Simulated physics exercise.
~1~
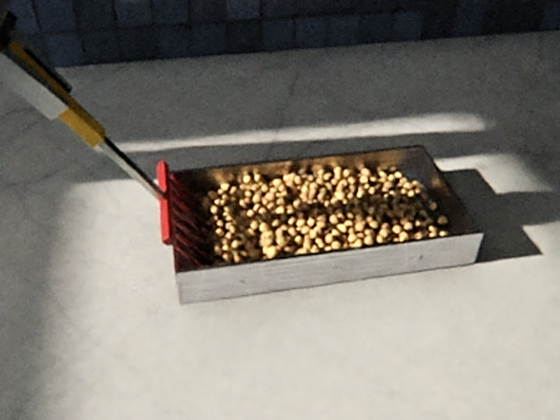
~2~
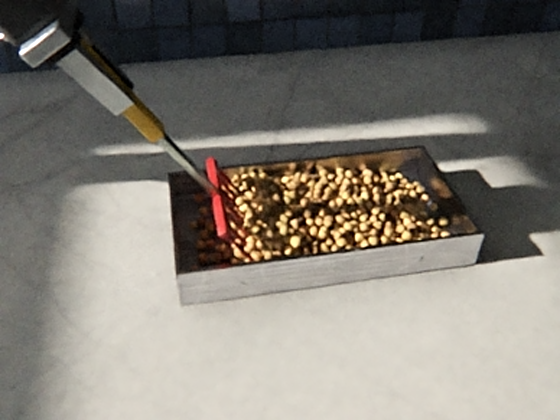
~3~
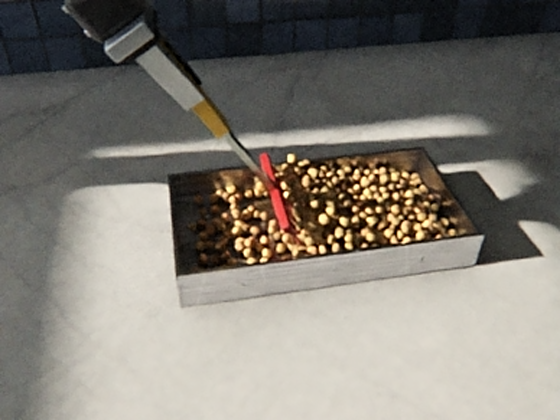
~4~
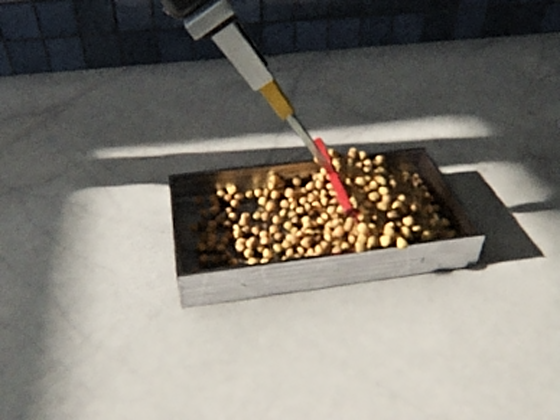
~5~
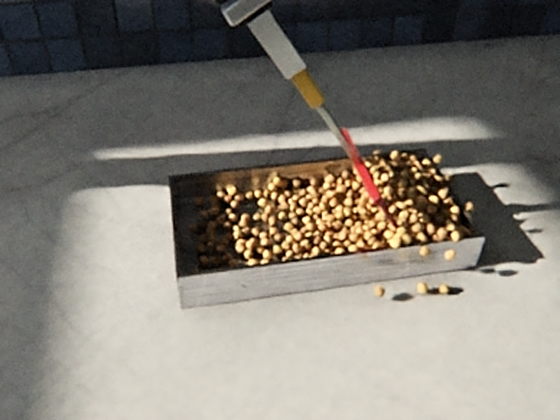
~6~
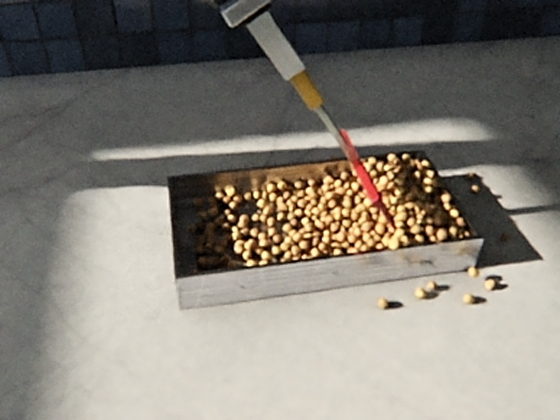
At the start, a red comb held by a robotic gripper stands inside the left end of a shallow rectangular tin filled with dried chickpeas on a pale table. The gripper draws the comb to the right, pushing through the chickpeas and heaping them up ahead of it. As it nears the right end, the pile rises above the rim, and several chickpeas spill over the front and right sides. The comb then stops, still leaning in the heap. A few chickpeas lie scattered on the table near the tin's right corner, while nearly all remain inside.
